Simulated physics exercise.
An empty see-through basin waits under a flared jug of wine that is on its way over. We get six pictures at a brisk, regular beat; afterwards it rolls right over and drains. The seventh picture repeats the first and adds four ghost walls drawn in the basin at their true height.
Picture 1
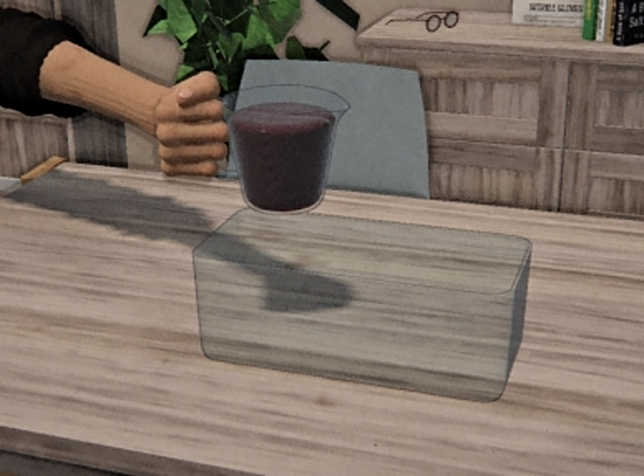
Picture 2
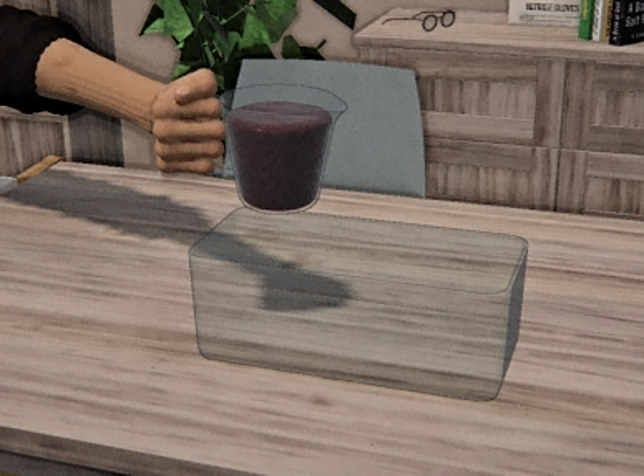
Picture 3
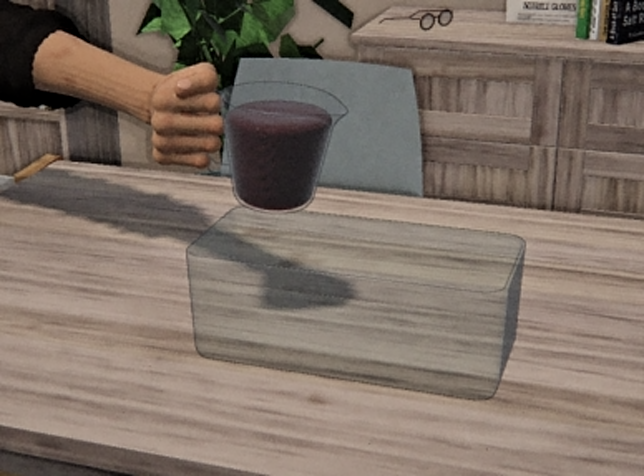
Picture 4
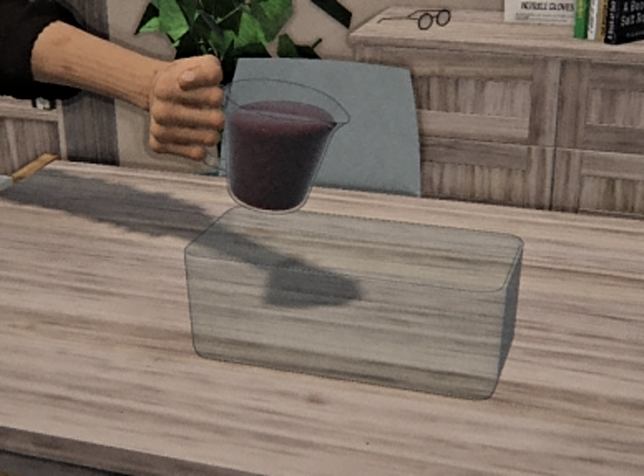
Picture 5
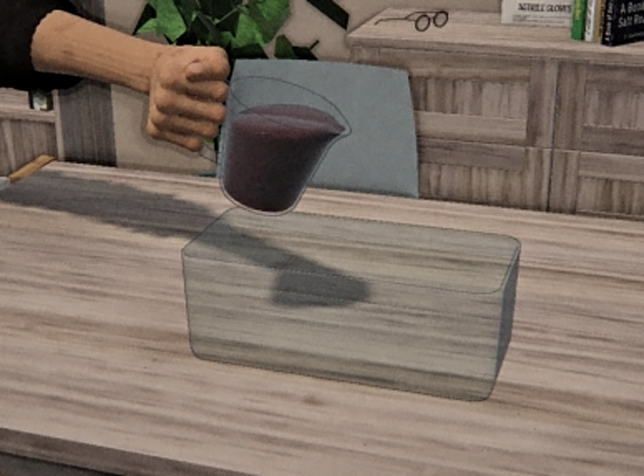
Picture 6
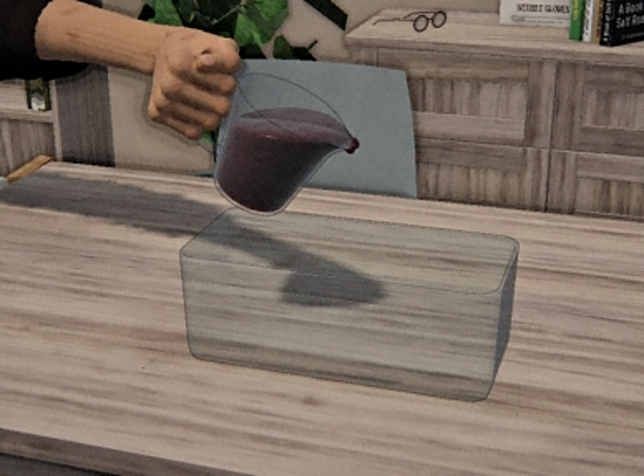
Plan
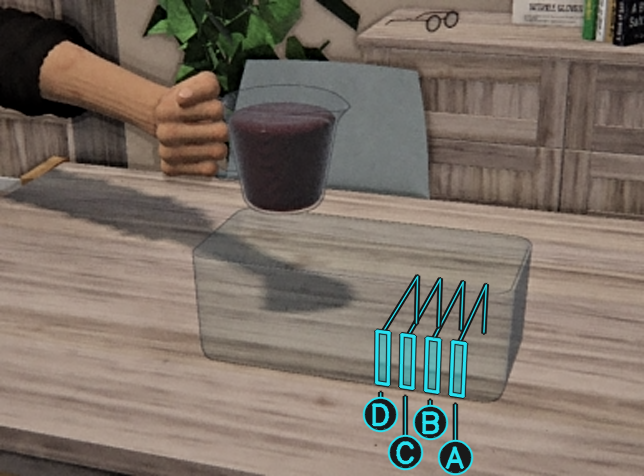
A hand at the end of a dark-sleeved arm reaches in from the left, holding a clear flared jug of dark purple wine above an empty see-through basin on a pale wood-grain table, viewed slightly from above. Behind are a grey-blue chair, green leaves, and a wooden cabinet with glasses and books. The jug starts upright, then tips gradually rightward until wine reaches just over its lip, while the view drifts very slightly.
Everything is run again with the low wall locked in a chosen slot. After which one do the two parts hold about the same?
Best: D.
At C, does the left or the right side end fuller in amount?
The left side.
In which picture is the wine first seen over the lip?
Picture 6.
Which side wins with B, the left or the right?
More ends on the left.
In cyan, A at (455, 404); B at (430, 400); C at (405, 396); D at (380, 392).
For place A, about 97 % ends left of the wall and 2 % right of it.
For place B, about 96 % ends left of the wall and 3 % right of it.
For place C, about 91 % ends left of the wall and 9 % right of it.
For place D, about 55 % ends left of the wall and 45 % right of it.
